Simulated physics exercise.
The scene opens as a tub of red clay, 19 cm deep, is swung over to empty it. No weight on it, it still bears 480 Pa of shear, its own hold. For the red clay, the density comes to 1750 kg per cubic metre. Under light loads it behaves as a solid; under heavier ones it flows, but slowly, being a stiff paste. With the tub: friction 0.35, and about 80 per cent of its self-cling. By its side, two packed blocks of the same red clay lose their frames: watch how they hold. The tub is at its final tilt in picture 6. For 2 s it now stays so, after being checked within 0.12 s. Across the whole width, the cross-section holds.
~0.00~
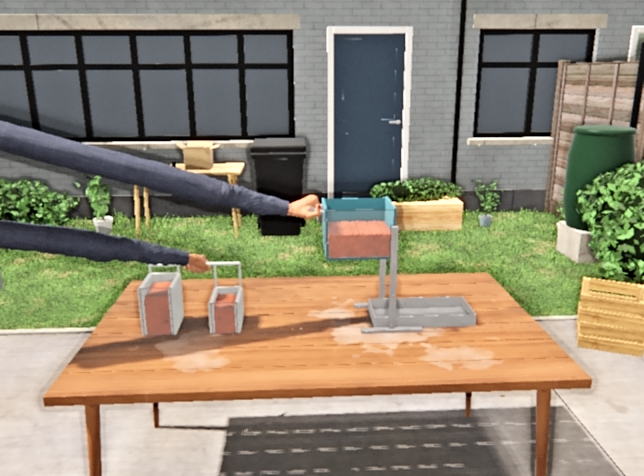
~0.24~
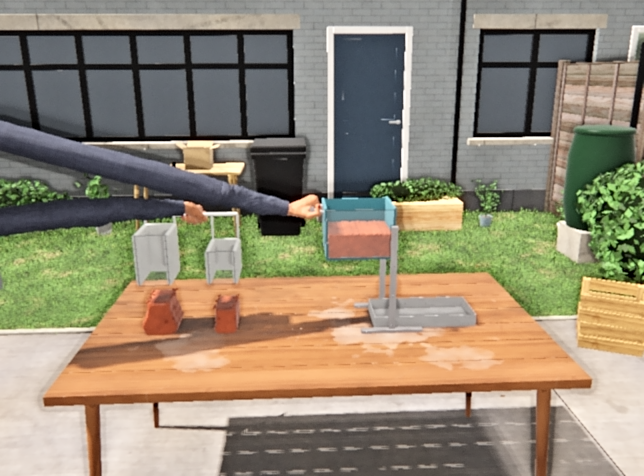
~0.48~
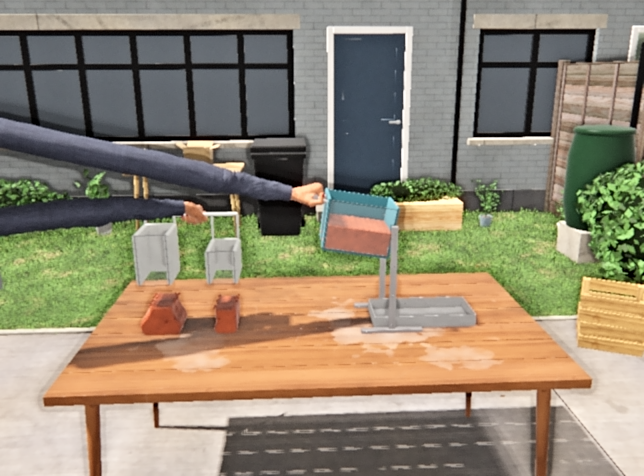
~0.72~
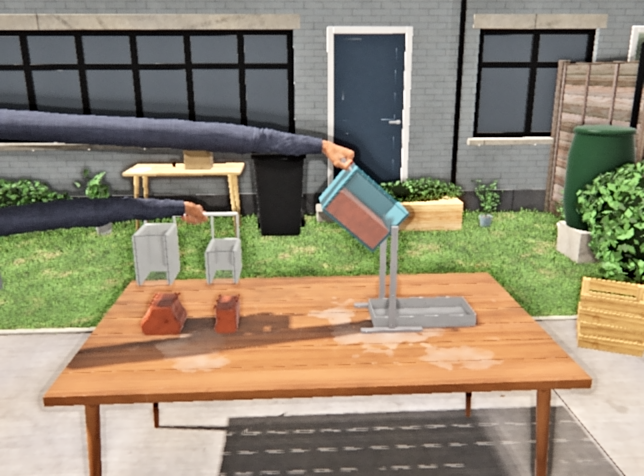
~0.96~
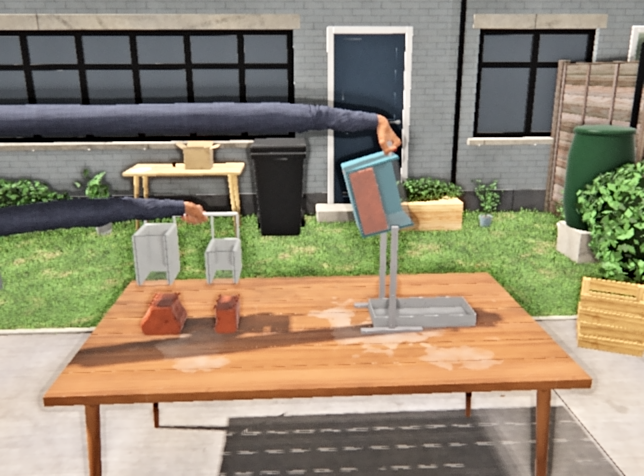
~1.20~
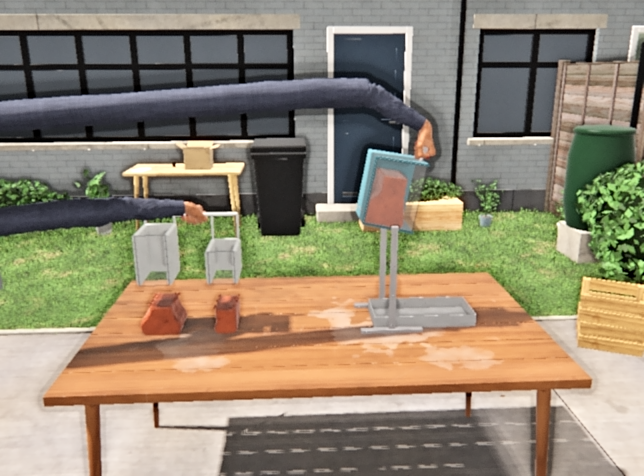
We see one hand lift two clear molds off blocks of red clay, which sag slightly on a wooden table, while another hand turns a blue tub of red clay clockwise on its stand past upright onto its side.
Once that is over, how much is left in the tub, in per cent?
43 %.
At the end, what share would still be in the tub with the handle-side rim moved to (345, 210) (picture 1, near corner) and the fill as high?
The tub would end up holding some 50 % of it.
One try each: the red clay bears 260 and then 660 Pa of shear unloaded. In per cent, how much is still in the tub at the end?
Respectively 40 % and 45 %.
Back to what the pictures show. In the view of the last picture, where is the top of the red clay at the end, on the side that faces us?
Somewhere near (384, 206) in the last view.
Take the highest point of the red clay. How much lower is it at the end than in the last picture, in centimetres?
About 11 cm.
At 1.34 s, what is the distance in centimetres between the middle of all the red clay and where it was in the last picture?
Distance: About 7 cm.
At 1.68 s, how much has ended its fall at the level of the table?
Some 45 % has got all the way down.
After 1.34 s, the tub is at 101 degrees and holds 83 %.
After 1.51 s, the tub is at 101 degrees and holds 51 %.
After 1.68 s, the tub is at 101 degrees and holds 45 %.
After 1.85 s, the tub is at 101 degrees and holds 43 %.
After 3.20 s, at the end, the tub is at 101 degrees and holds 43 %.
